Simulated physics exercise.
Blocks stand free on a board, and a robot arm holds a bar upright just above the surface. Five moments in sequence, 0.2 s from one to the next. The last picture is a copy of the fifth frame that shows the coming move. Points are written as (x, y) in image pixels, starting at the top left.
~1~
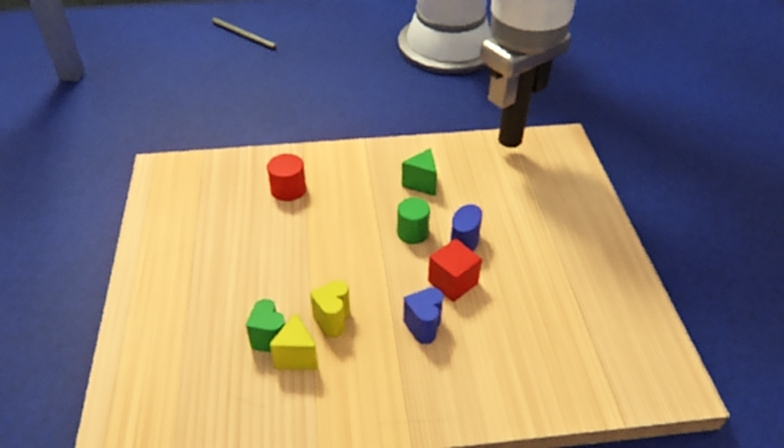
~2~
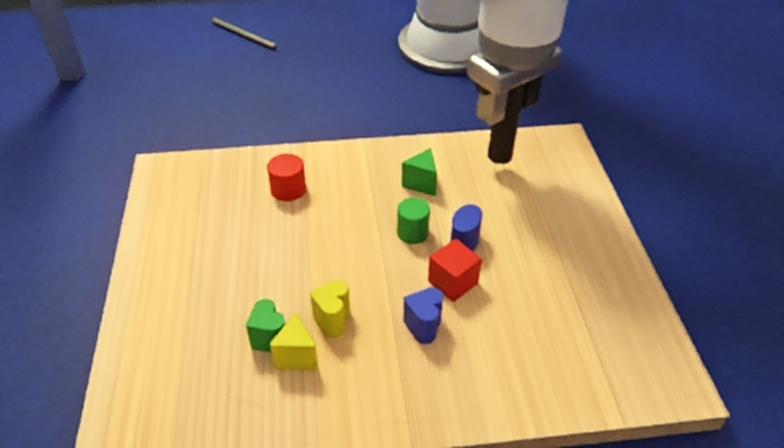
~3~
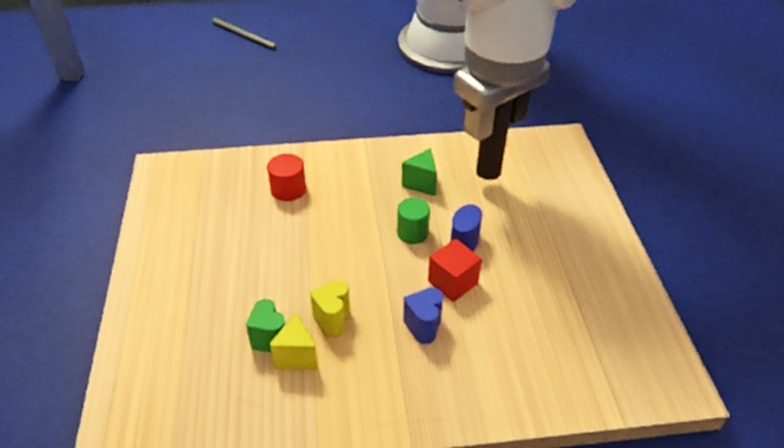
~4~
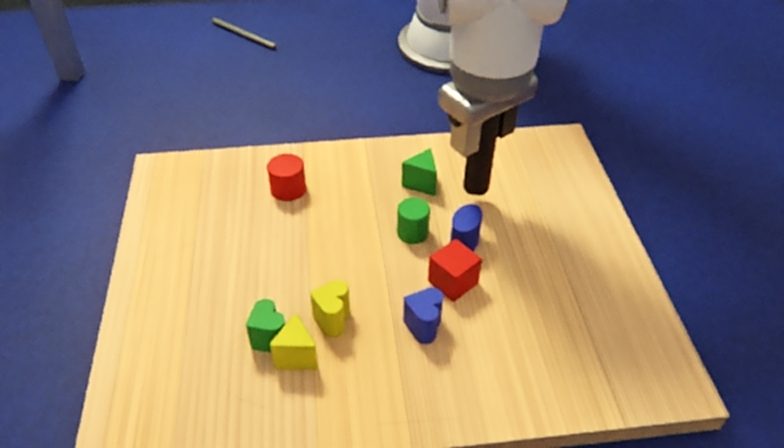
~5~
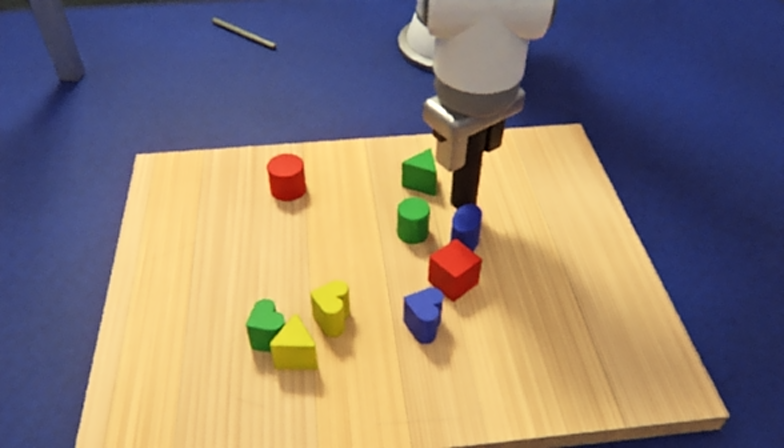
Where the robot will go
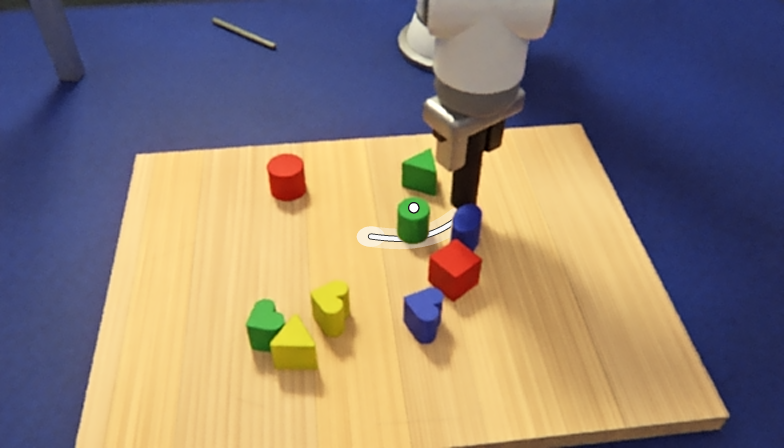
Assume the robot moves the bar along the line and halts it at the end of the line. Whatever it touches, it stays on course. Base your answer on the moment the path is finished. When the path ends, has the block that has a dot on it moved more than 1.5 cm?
I believe so.
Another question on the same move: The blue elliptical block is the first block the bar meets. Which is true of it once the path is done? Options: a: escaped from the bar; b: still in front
a.
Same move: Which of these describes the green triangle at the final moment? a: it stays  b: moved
Letter a.
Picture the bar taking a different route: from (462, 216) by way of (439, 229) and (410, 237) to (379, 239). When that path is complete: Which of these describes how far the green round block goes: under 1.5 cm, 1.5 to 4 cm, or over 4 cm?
The best fit is over 4 cm.
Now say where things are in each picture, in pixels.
Bar's lower end at (510, 141); green round block at (414, 208); green triangle at (423, 160); blue elliptical block at (468, 217), in the first frame.
Bar at (500, 157); blocks still, in the second frame.
Bar at (488, 172); blocks still, in the third frame.
Bar at (476, 187); blocks still, in the fourth frame.
Bar at (463, 202); green round block at (414, 208); green triangle at (423, 160); blue elliptical block at (468, 217), in the fifth frame.
Drawn move, from (462, 216) over (437, 231) and (405, 239) to (371, 236); the dot is on the green round block.
What follows on the original path. One third of the way, bar at (438, 218); green round block at (408, 209); blue elliptical block at (466, 221).
Two thirds of the way, bar at (405, 225); green round block at (374, 212); blue elliptical block at (466, 221).
At the end, bar at (371, 223); green round block at (340, 209); green triangle still; blue elliptical block at (466, 221).
